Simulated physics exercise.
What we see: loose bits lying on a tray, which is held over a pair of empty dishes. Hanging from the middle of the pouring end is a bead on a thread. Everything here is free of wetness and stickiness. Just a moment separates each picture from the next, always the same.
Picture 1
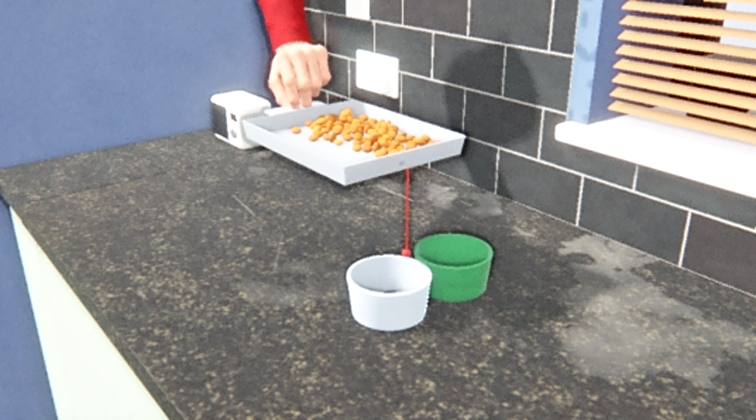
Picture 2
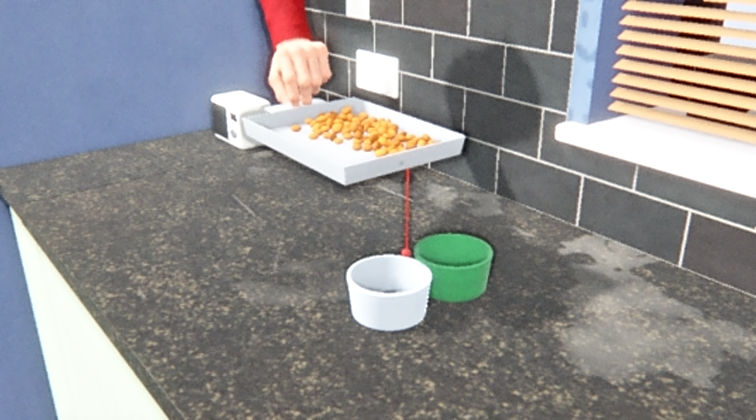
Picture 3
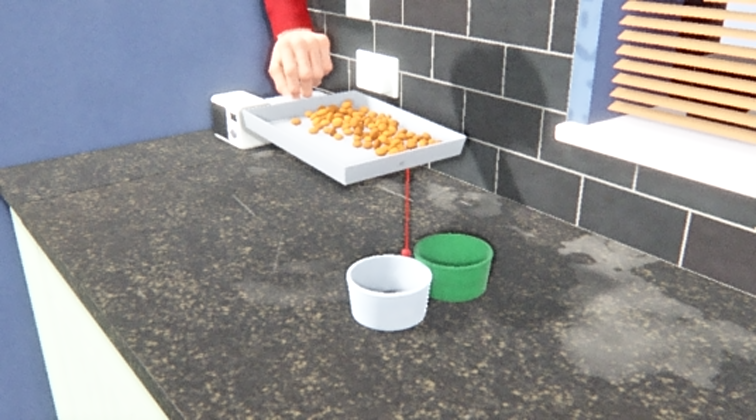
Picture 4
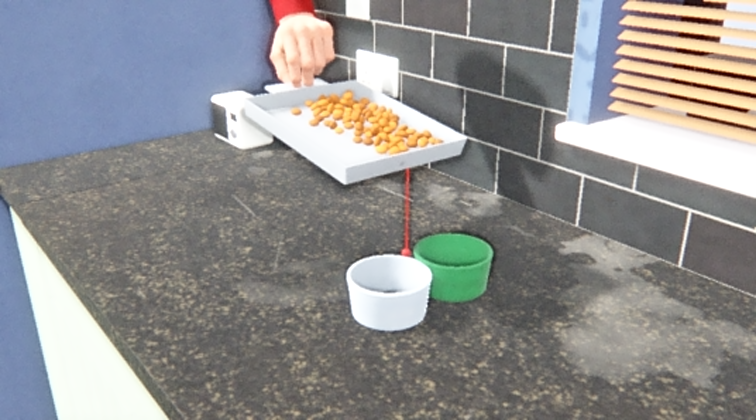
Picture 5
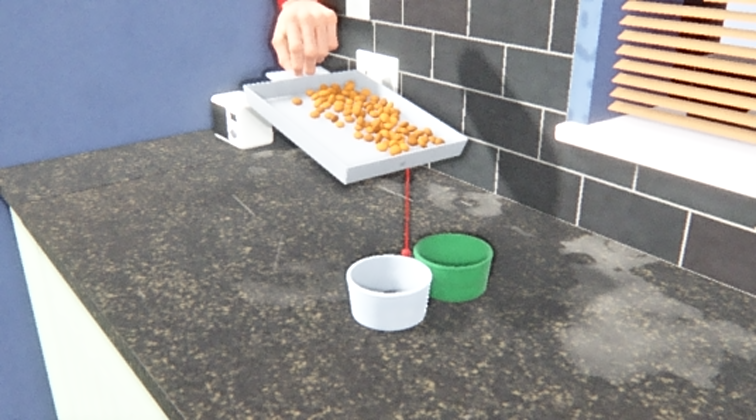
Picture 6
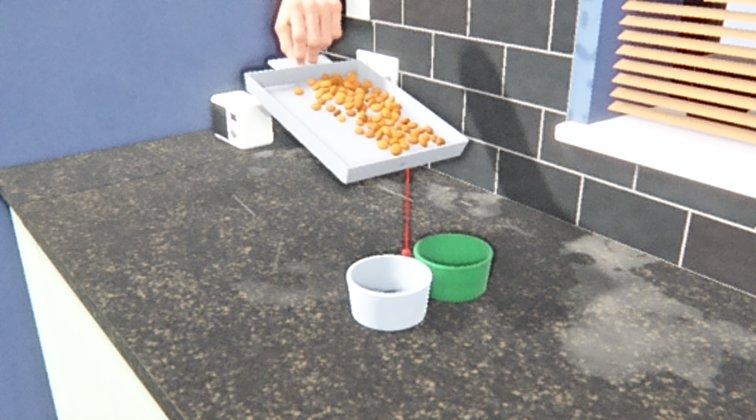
A hand raises the back of a tray of orange-brown bits above two empty dishes.
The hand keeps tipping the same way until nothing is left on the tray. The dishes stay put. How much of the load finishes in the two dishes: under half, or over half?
Under half.
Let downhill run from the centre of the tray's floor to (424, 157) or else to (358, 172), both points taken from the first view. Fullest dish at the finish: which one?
I'd say the one to the right first, then the one to the left.
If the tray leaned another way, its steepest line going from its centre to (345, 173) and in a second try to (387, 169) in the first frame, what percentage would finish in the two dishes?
For the first it's near 30 %, for the second near 30 %.
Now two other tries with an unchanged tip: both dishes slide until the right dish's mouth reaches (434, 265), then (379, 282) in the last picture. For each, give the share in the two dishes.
About 50 per cent, then about 10 per cent.
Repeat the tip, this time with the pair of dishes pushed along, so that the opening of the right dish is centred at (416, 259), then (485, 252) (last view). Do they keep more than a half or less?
In turn: Less than half; the larger part.
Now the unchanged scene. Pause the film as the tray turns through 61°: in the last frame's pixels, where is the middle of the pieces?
Roughly (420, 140).
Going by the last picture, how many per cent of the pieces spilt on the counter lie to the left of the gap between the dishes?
Roughly 10 percent.
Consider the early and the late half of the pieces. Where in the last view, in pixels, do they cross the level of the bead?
(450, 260), then (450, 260).
Soon after the last picture, tray tipped steeply; nearly all on the tray; a stray few in the air.
A little later, tray tipped right over; about a third on the tray; a small part in the left dish; a small part in the right dish; about a third outside both; about a quarter in the air.
Later still, tray tipped past a quarter turn; a small part in the left dish; a small part in the right dish; most outside both.
At rest, tray tipped past a quarter turn; a small part in the left dish; a small part in the right dish; most outside both.
